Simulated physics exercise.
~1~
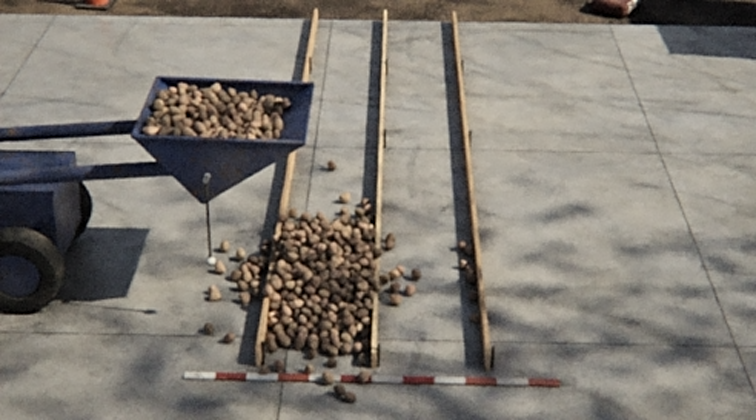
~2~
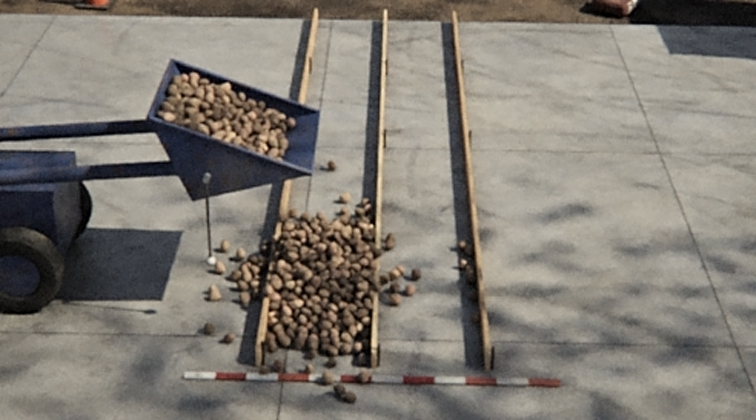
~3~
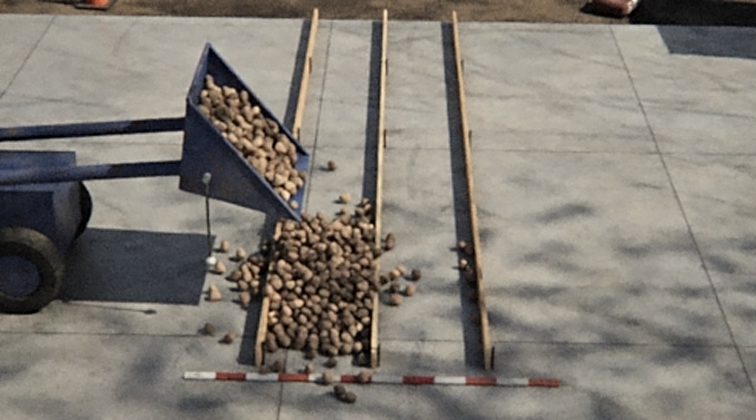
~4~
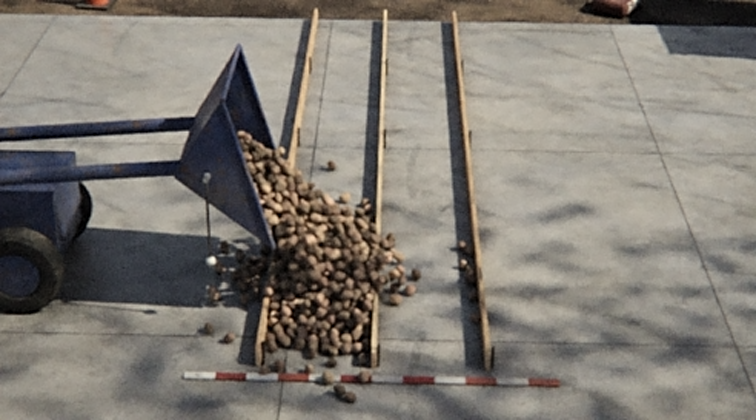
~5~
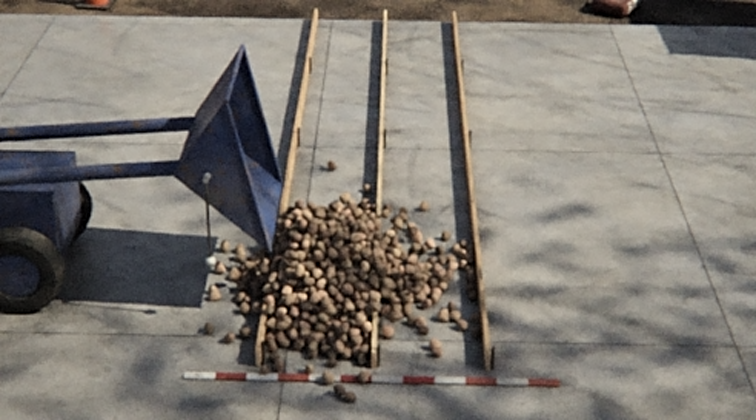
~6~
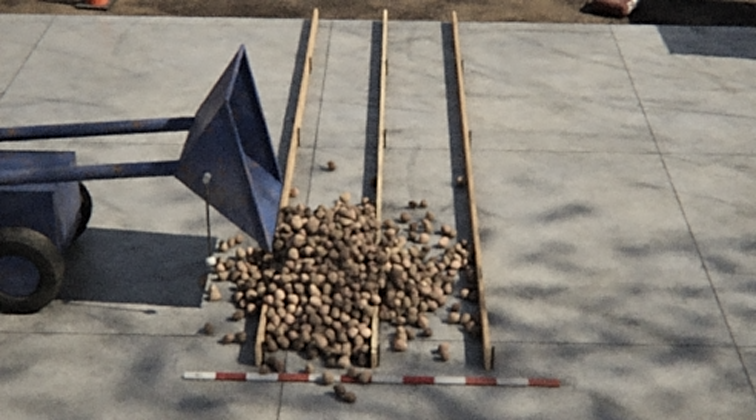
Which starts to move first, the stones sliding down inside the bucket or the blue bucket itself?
The blue bucket moves first, tilting to the right while the stones still sit in place inside it. The stones begin to slide towards its lip only once it is tipped more steeply.
